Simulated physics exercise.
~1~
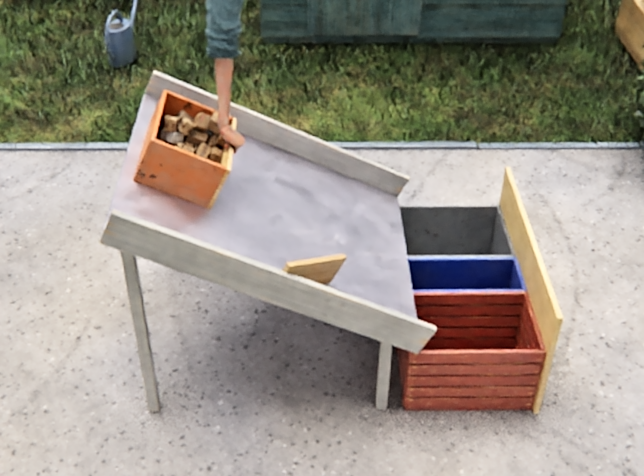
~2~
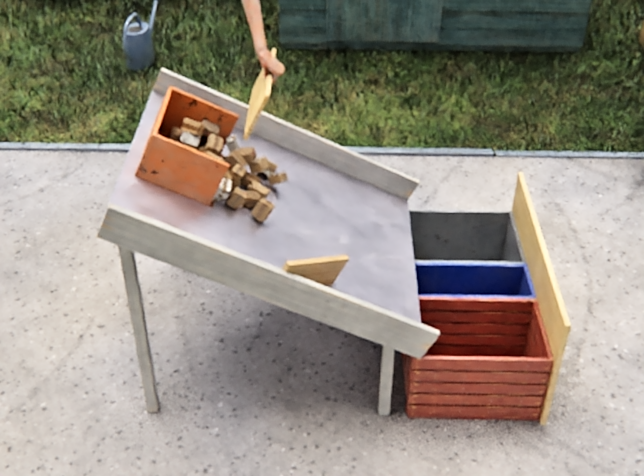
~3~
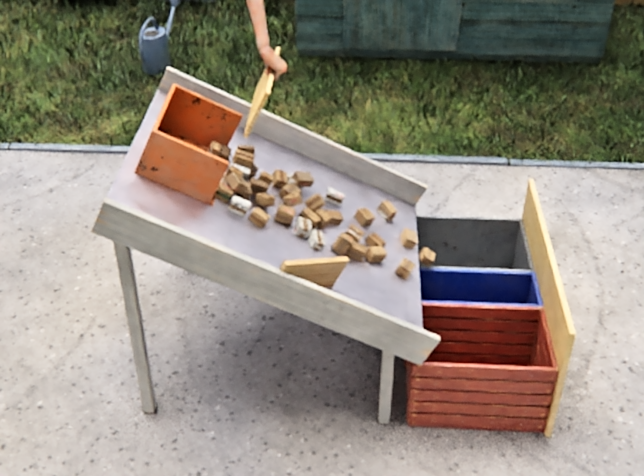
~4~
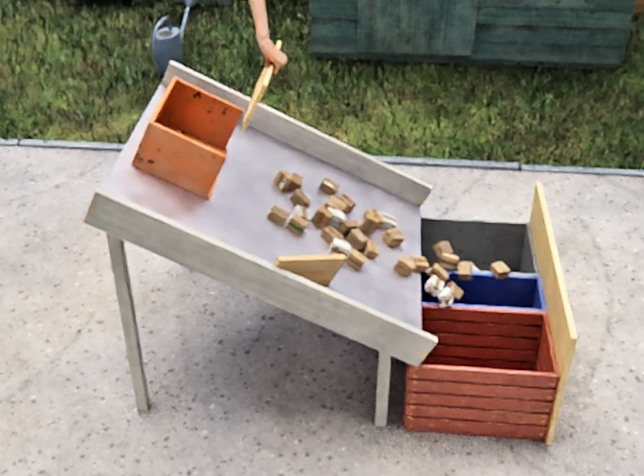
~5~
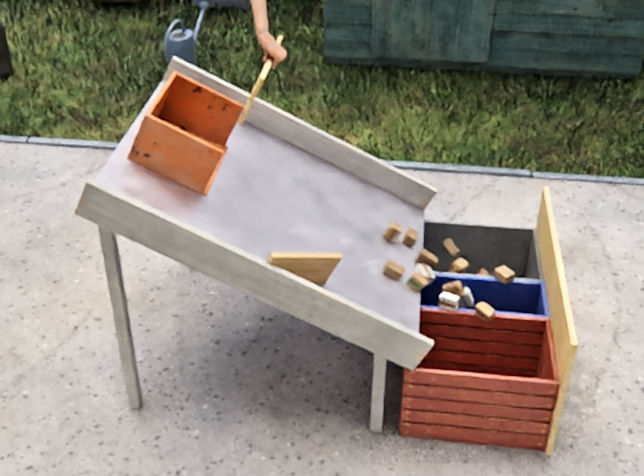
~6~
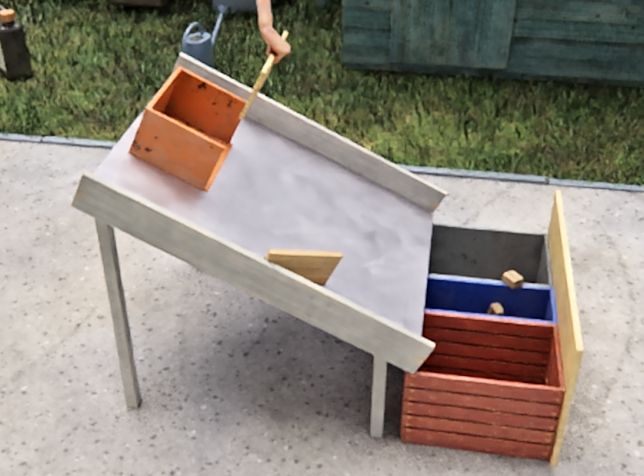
Small wooden blocks tumble down a sloped table into bins after a hand lifts the gate.
